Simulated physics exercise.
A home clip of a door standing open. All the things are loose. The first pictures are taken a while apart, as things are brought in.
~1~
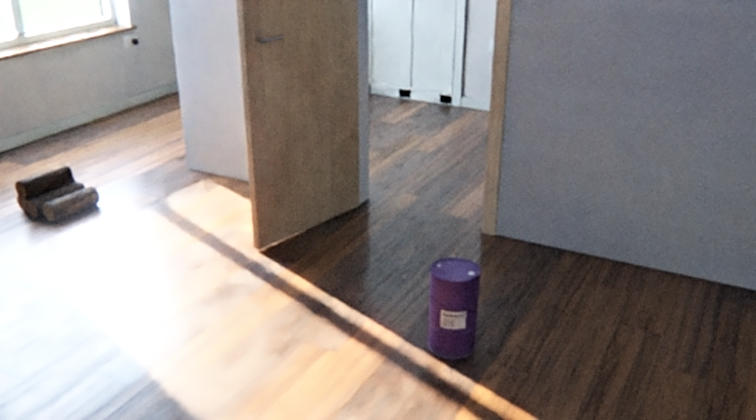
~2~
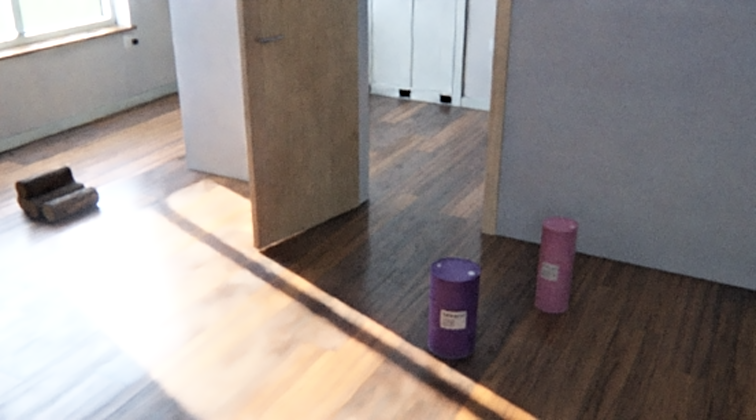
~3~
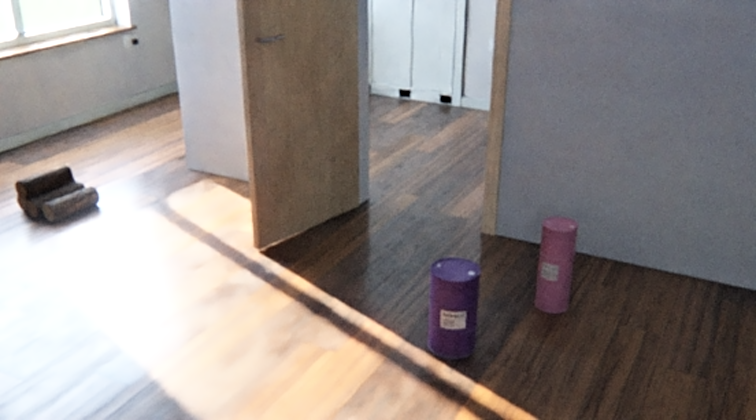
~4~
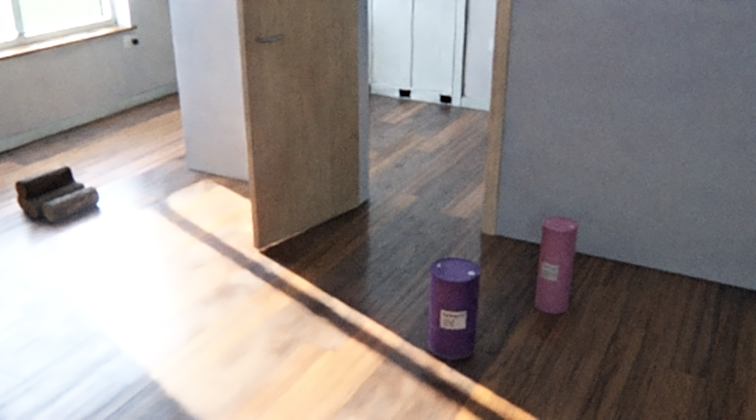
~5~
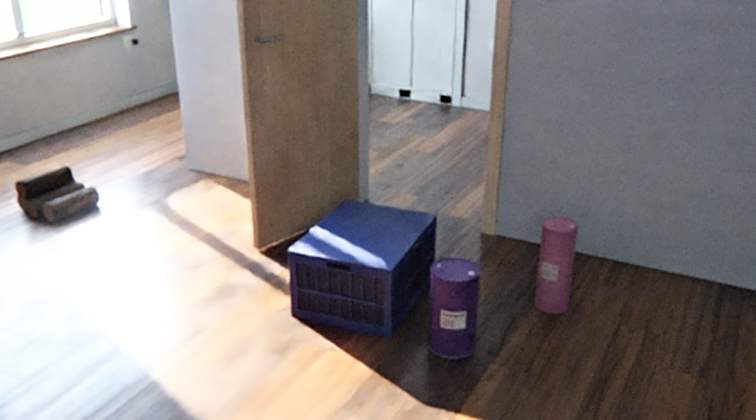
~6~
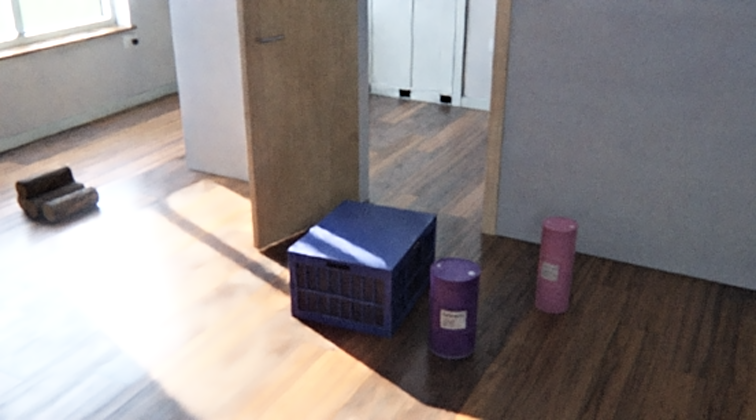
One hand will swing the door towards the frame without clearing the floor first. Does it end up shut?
It jams.
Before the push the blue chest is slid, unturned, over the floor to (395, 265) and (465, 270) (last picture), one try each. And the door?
First, it is blocked; second, it is blocked.
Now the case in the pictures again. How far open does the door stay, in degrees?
Some 70° open.
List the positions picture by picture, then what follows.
The first picture shows door wide open and still.
The second picture shows door wide open and still; pink canister (556, 265); purple canister (453, 308).
The third picture shows door wide open and still; pink canister (556, 265); purple canister (453, 308).
The fourth picture shows door wide open and still; pink canister (556, 265); purple canister (453, 308).
The fifth picture shows door wide open and still; pink canister (556, 265); purple canister (453, 308).
The sixth picture shows door wide open and still; blue chest (366, 264); pink canister (556, 265).
Then, 0.40 s later than the last frame, door 97° open.
Then, 0.60 s later than the last frame, door 88° open.
Then, 0.80 s later than the last frame, door 78° open.
Then, 1.00 s later than the last frame, door 69° open.
When it is over, door 69° open; all 3 as before. End places, in pixels of the last picture, blue chest near (368, 264).
